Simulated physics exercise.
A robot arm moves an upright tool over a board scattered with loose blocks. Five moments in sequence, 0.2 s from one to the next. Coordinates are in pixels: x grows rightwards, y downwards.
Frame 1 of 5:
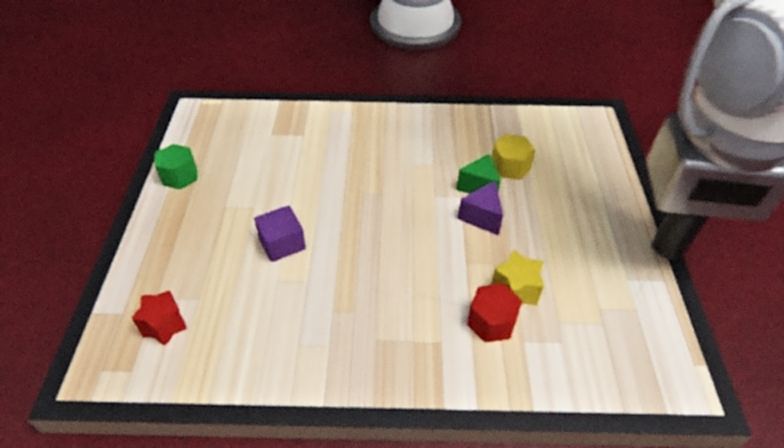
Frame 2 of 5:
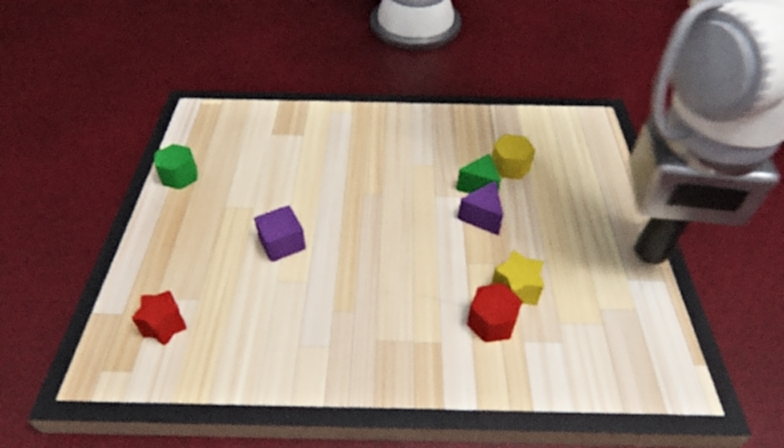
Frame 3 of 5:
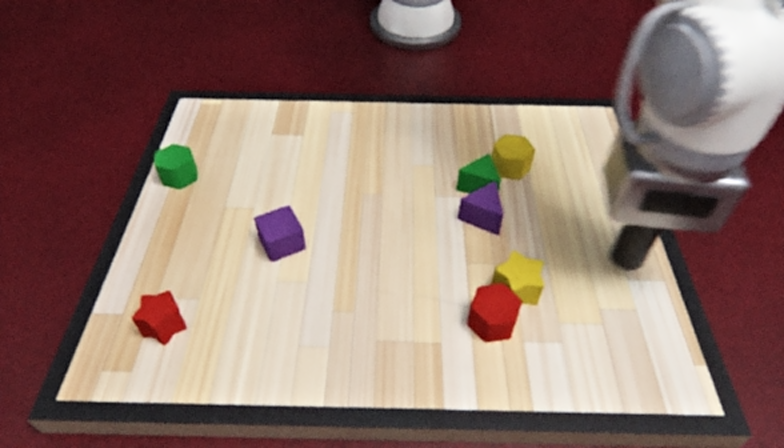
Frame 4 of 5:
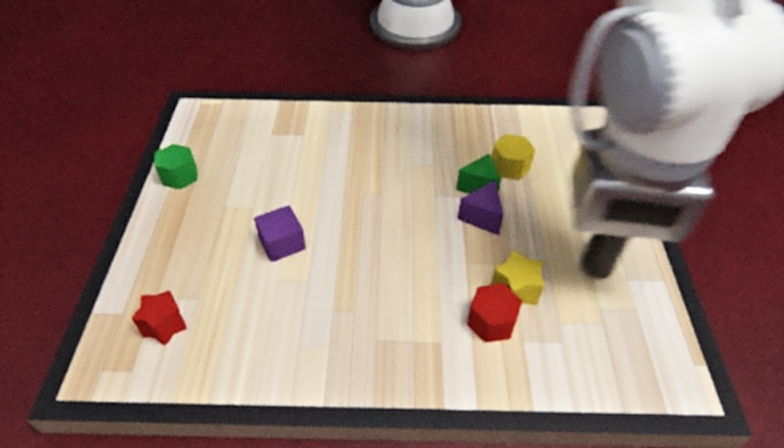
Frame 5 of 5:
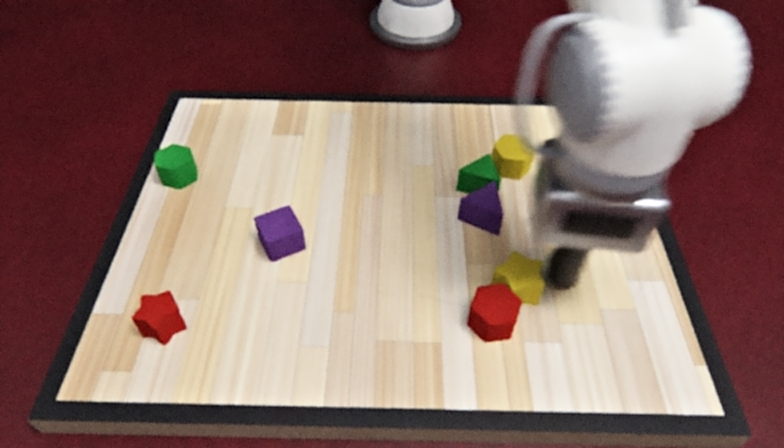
On a wooden board with a black rim, a robot arm slid its dark upright tool from the right edge leftward, up close beside the yellow star, while the scattered colored blocks stayed put.
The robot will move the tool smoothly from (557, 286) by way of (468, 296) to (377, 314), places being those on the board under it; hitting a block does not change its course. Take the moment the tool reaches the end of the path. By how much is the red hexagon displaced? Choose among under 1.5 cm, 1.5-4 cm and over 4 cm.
Band: 1.5 to 4 cm.
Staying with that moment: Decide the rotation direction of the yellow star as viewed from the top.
Seen from overhead, it turns clockwise.
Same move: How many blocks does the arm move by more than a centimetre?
It's going to be two.
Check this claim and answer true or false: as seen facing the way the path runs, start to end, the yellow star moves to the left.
That statement is not accurate.
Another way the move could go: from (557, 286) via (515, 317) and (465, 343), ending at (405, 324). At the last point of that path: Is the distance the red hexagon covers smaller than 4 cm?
In short: No.
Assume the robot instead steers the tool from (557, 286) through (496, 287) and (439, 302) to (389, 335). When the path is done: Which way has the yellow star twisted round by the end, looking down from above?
If we look at it from overhead, the yellow star pivots clockwise.
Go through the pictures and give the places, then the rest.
In the first picture, tool's lower end (668, 248); purple triangular block (486, 198); red hexagon (497, 303); yellow star (522, 270).
In the second picture, tool (651, 252); blocks still.
In the third picture, tool (627, 258); blocks still.
In the fourth picture, tool (597, 266); blocks still.
In the fifth picture, tool (561, 276); purple triangular block (486, 198); red hexagon (497, 303); yellow star (522, 270).
On the path given first. One third of the way, tool (500, 282); red hexagon (480, 311), turned 35° anticlockwise; yellow star (466, 269).
Two thirds of the way, tool (439, 293); red hexagon (476, 314), turned 55° anticlockwise; yellow star (409, 266), turned 25° clockwise.
At the end, tool (377, 305); purple triangular block still; red hexagon (476, 314), turned 55° anticlockwise; yellow star (387, 262), turned 75° clockwise.
